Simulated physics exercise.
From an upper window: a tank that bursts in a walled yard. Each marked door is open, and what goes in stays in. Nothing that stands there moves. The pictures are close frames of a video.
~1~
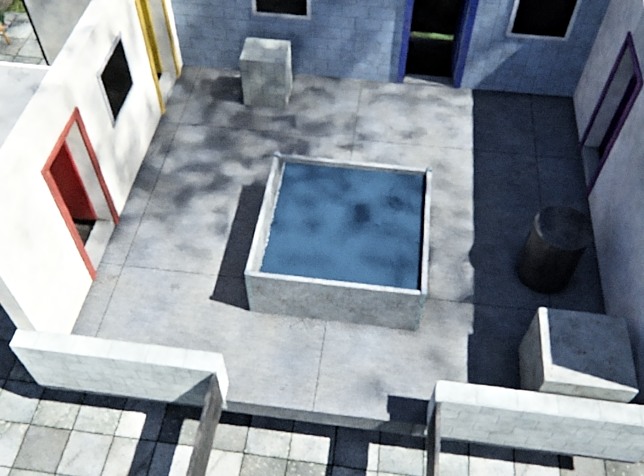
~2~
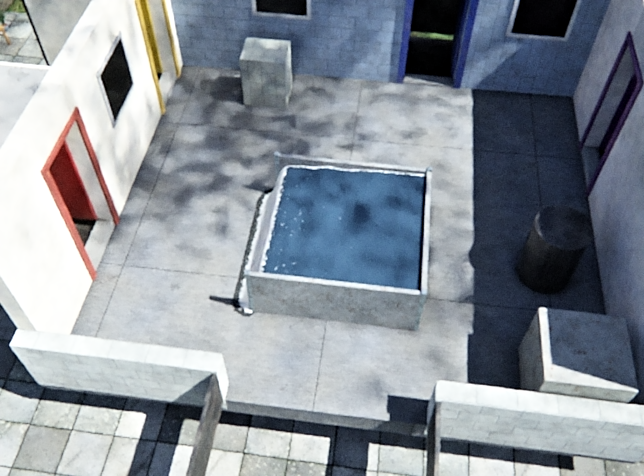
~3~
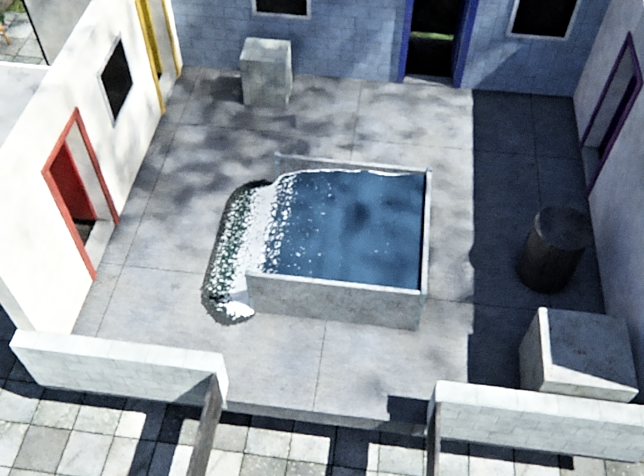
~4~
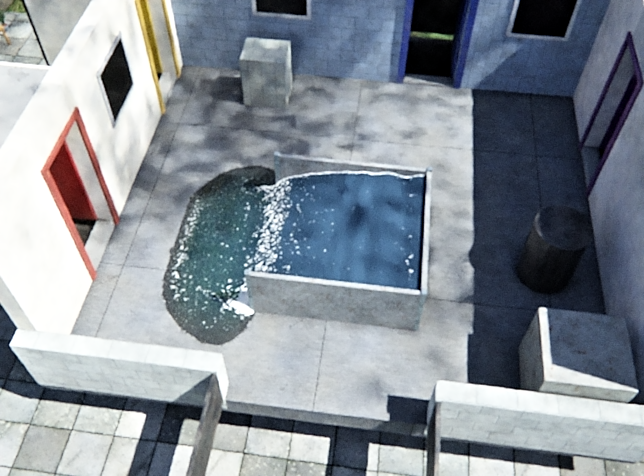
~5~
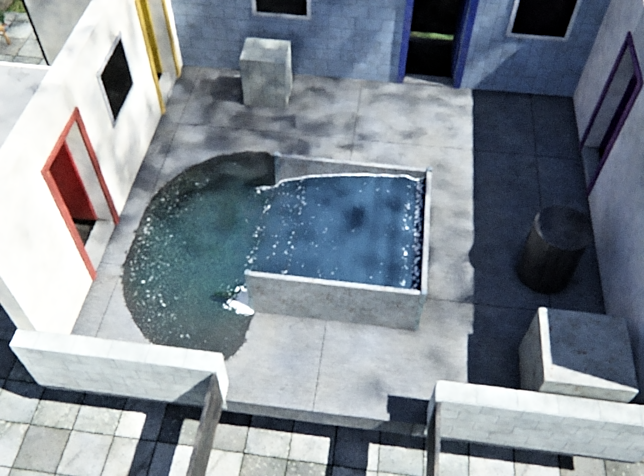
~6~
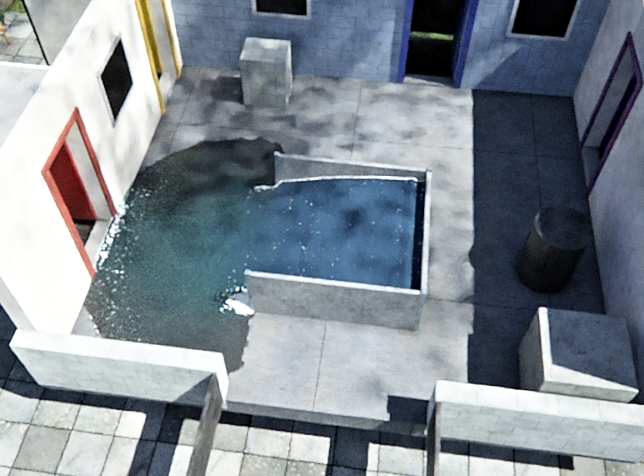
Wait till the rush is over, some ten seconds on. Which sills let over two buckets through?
One by one: The purple door stays under that; the red door takes more than that; the blue door stays under that; the yellow door takes more than that.
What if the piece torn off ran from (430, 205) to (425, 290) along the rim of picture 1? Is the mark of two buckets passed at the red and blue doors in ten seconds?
The red one holds, the blue one lets more in.
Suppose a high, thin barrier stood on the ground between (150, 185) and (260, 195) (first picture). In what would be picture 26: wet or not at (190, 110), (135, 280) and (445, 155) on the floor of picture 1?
As listed: Covered, wet, free of water.
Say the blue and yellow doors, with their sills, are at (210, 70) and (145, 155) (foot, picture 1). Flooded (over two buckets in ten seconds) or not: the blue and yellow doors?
Then: Blue passes that mark, yellow passes that mark.
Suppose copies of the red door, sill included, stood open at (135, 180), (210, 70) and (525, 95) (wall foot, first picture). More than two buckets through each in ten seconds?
As listed: Goes over, takes more, is under.
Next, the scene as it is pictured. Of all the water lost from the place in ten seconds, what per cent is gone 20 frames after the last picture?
Some 60 per cent.
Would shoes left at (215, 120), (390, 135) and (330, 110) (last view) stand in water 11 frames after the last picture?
One after the other: Flooded, no water, free of water.
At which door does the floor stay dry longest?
The door marked purple.
A moment on, water covers 25 % of the floor; the purple door not reached, the red door far over two buckets in, the blue door not reached, the yellow door not reached.
Next, water covers 30 % of the floor; the purple door not reached, the red door far over two buckets in, the blue door not reached, the yellow door wet at the sill, nothing in.
Then, water covers 45 % of the floor; the purple door not reached, the red door far over two buckets in, the blue door not reached, the yellow door under two buckets in.
Later, water covers 85 % of the floor; the purple door wet at the sill, nothing in, the red door far over two buckets in, the blue door wet at the sill, nothing in, the yellow door far over two buckets in.
In the end, water covers 100 % of the floor; the purple door wet at the sill, nothing in, the red door far over two buckets in, the blue door under two buckets in, the yellow door far over two buckets in.
